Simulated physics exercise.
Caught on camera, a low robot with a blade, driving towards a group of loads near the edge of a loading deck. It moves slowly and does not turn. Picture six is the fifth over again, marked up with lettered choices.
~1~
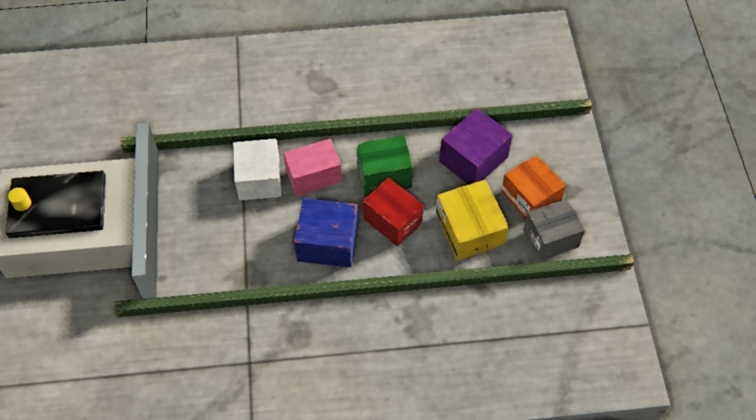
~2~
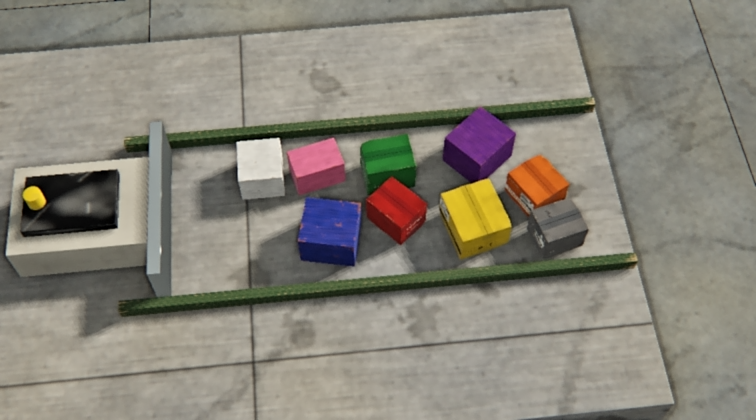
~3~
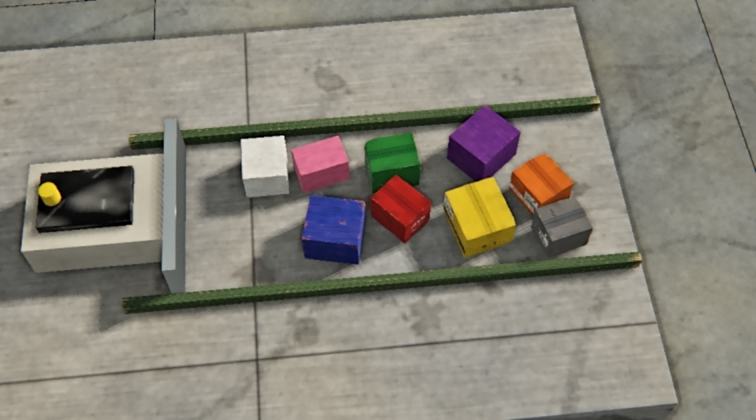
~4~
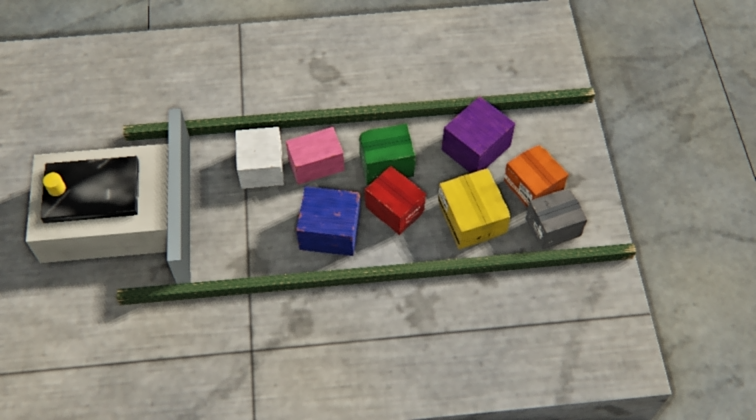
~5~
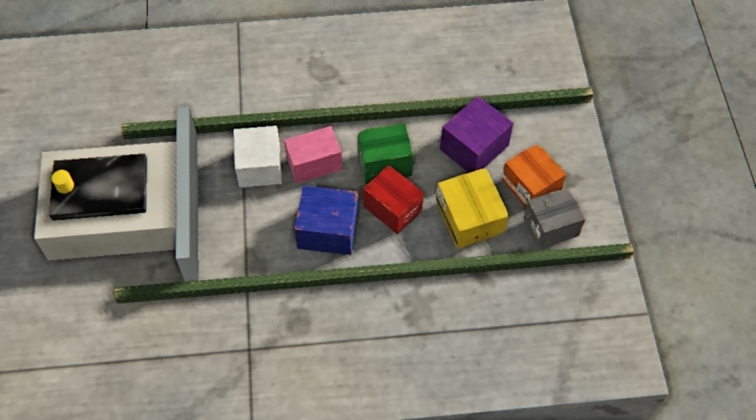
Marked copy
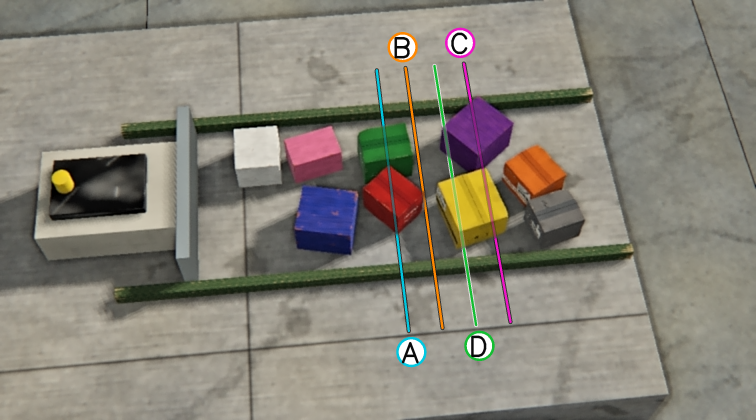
At the start, a low pale robot with an upright grey blade sits at the left of a slab, facing a cluster of colourful boxes between two green rails. It creeps slowly rightward in a straight line, narrowing the gap to the white and blue boxes, while the boxes stay in place, still untouched.
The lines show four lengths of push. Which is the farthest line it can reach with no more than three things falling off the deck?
Line C.
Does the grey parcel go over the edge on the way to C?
Yes.
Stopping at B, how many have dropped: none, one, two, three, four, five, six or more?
By then, none.
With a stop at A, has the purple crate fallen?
No.
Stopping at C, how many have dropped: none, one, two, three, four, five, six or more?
In all, three.
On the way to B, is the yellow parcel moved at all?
Yes.
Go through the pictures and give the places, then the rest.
Red box (393, 212); white crate (258, 170); grey parcel (554, 230), in the first picture.
Robot (78, 201); orange parcel (536, 187), in the second picture.
Robot (93, 197); blue crate (335, 230), in the third picture.
Robot (98, 187); green box (387, 154), in the fourth picture.
Robot (106, 185); red box (393, 200); white crate (258, 157); grey parcel (554, 219), in the fifth picture.
On the marked copy, A at (392, 191); B at (423, 188); C at (485, 183); D at (454, 185).
Following C. Soon after the start, robot (217, 176); white crate (321, 152); green box (417, 154).
Later, robot (328, 167); purple crate (570, 128); grey parcel (583, 220).
In the end, robot (410, 160); purple crate over the edge; grey parcel over the edge; three fallen.
As for the rest, A is within the limit but short; B is within the limit but short; D is within the limit but short.
